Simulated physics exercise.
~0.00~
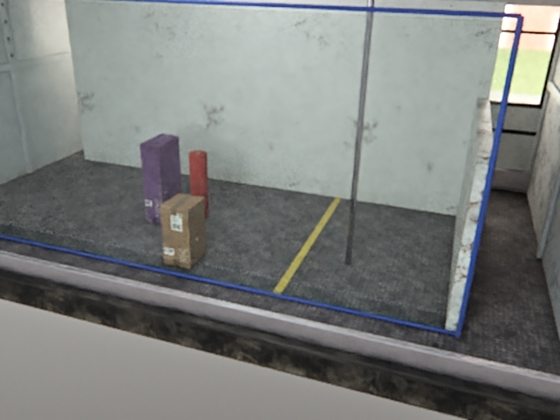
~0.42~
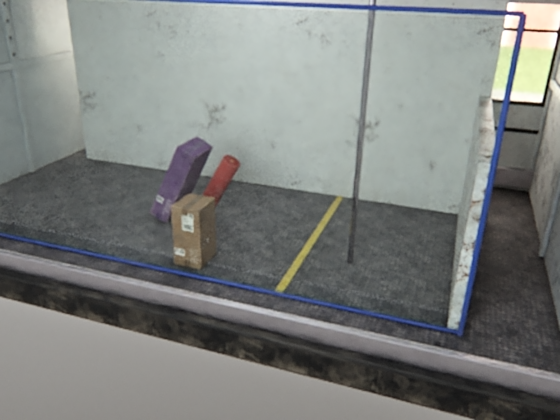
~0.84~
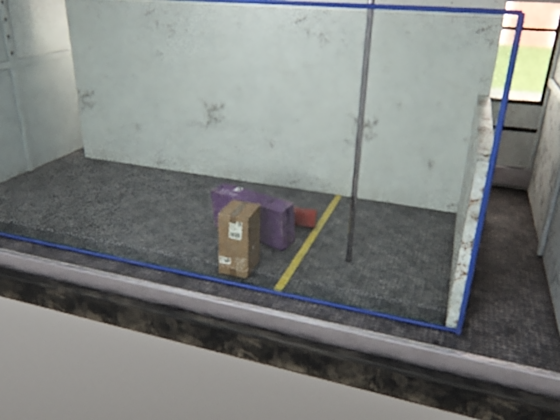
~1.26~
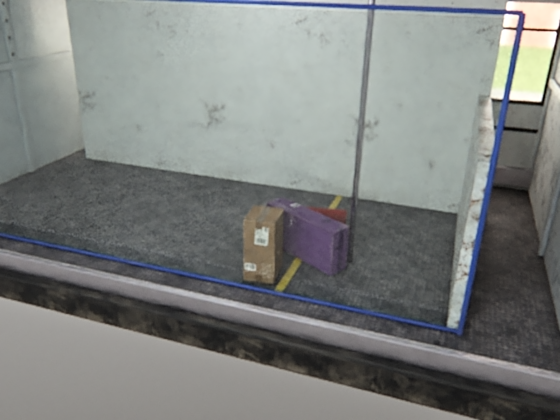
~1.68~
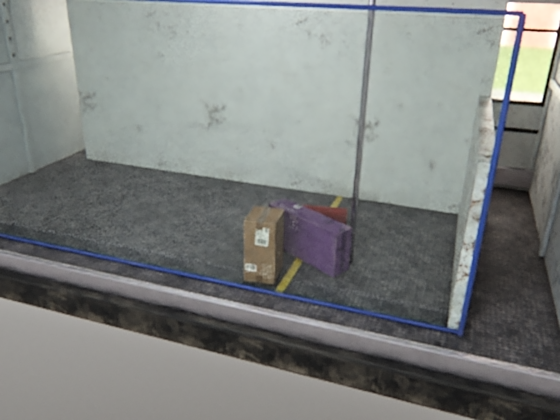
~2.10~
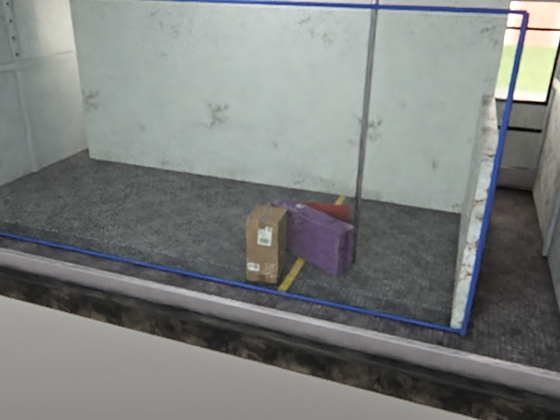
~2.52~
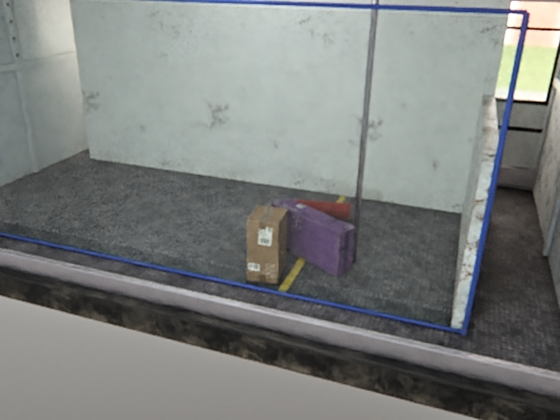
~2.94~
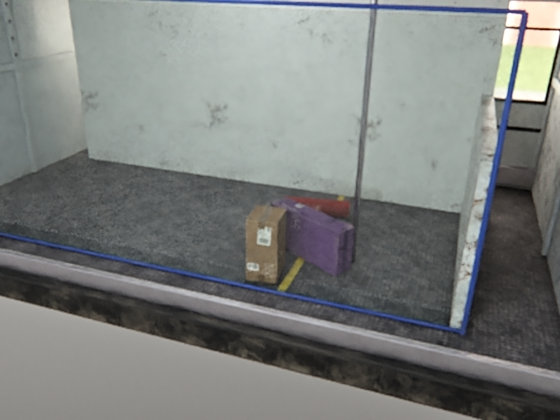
A purple box and red roll topple rightward while a brown pack slides, stopping short of the yellow line.
